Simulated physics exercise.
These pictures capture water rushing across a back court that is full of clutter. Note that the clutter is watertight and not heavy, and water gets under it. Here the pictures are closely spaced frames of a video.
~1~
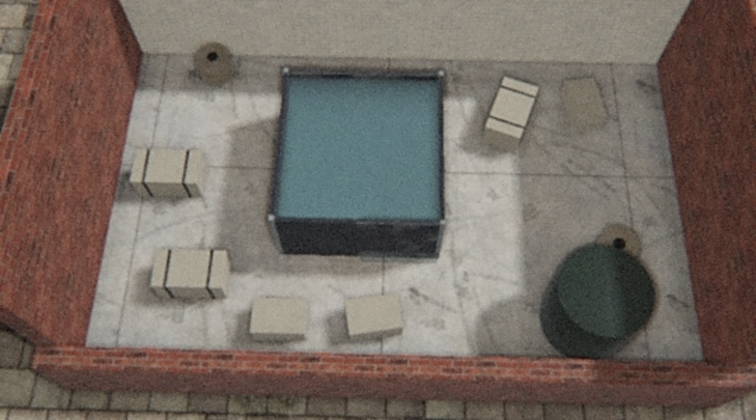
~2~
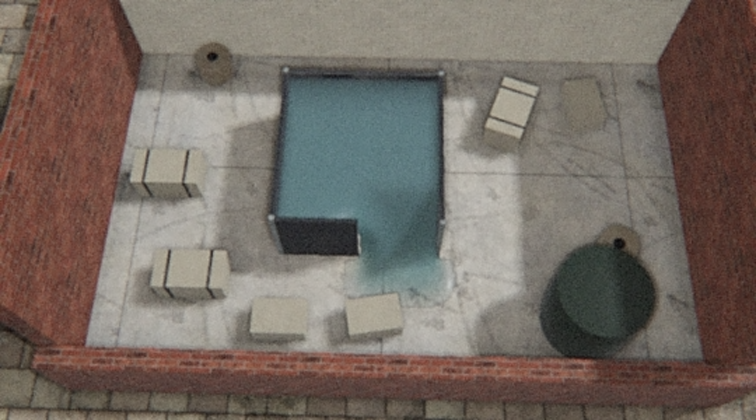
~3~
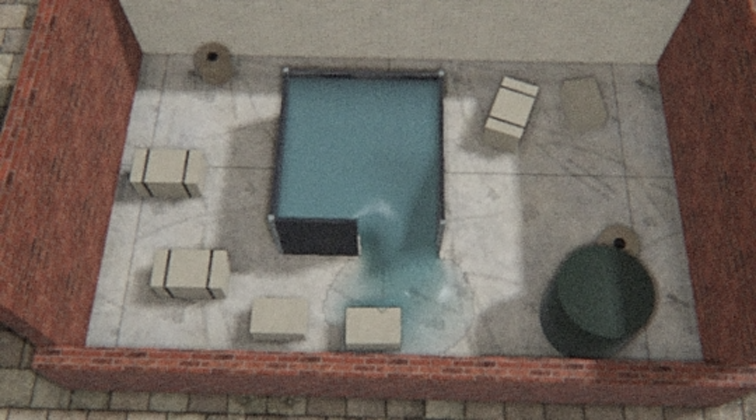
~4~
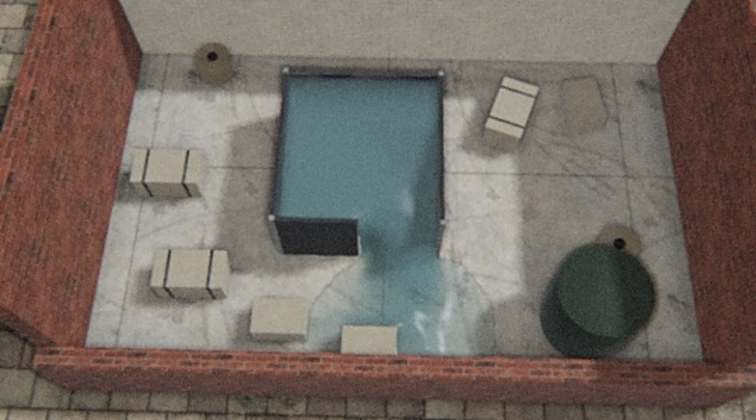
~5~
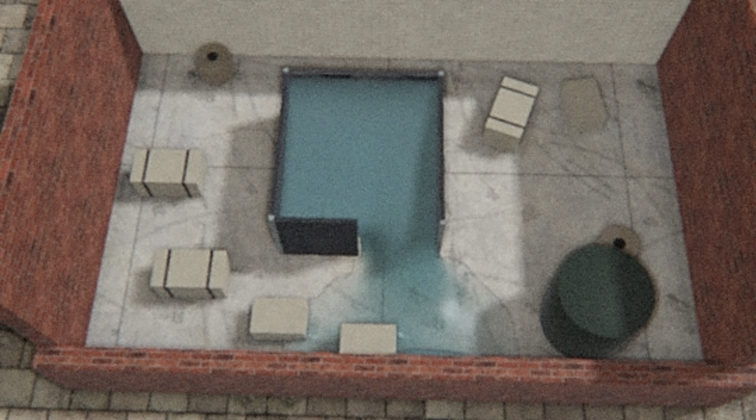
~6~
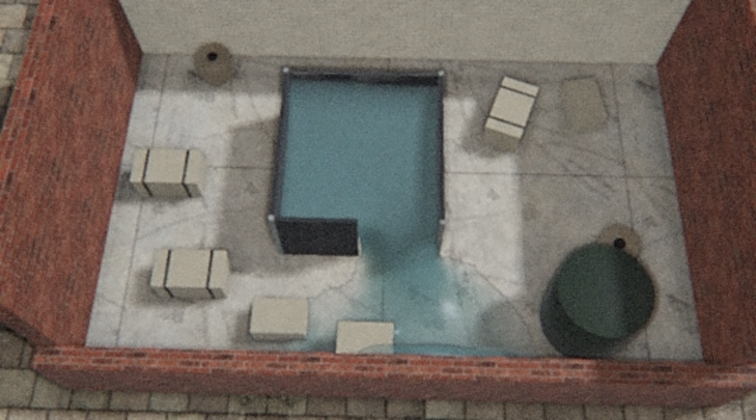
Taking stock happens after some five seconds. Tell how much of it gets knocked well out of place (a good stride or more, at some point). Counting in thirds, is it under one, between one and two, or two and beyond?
In thirds: Two or beyond.
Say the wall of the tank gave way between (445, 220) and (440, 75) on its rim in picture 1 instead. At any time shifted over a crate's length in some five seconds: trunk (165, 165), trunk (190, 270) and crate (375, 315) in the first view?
In turn: Stayed within it, stayed within it, moved that far.
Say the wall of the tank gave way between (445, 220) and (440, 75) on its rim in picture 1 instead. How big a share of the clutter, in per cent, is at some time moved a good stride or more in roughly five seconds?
80 % or thereabouts.
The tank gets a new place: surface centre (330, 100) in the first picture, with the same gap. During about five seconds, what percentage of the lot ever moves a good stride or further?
Close to 80 in a hundred.
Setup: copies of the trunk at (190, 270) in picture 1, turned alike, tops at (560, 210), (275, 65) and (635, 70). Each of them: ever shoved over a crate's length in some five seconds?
Going by the order given: Travels that far, stays in place, stays in place.
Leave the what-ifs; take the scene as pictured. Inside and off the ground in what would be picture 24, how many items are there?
Exactly 3 of them.
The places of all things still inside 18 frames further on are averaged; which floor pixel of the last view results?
Mean position: Approx. (331, 143) px.
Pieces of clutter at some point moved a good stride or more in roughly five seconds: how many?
My count comes to 7.
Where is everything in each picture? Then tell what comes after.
In the first picture, a crate at (374, 313) rests on the ground; a trunk at (512, 107), on the bottom; 0 of 8 have shifted.
In the second picture, a crate at (374, 313) rests on the ground; a trunk at (512, 107) rests on the ground; 0 of 8 have shifted.
In the third picture, a crate at (373, 325), on the bottom, close to its start; a trunk at (512, 107), on the bottom; 1 of 8 have shifted.
In the fourth picture, a crate at (369, 344) rests on the ground, a stride from its start; a trunk at (512, 107) rests on the ground; 1 of 8 have shifted.
In the fifth picture, a crate at (368, 342), on the bottom, a stride from its start; a trunk at (512, 107), on the bottom; 1 of 8 have shifted.
In the sixth picture, a crate at (365, 340), afloat, a stride from its start; a trunk at (512, 107) rests on the ground; 1 of 8 have shifted.
A moment on, 1 of 8 are well off their spots; 0 afloat.
Next, 3 of 8 are well off their spots; 1 afloat.
Later, 5 of 8 are well off their spots; 3 afloat.
In the end, 7 of 8 are well off their spots, and 7 have been at some point; 7 afloat.
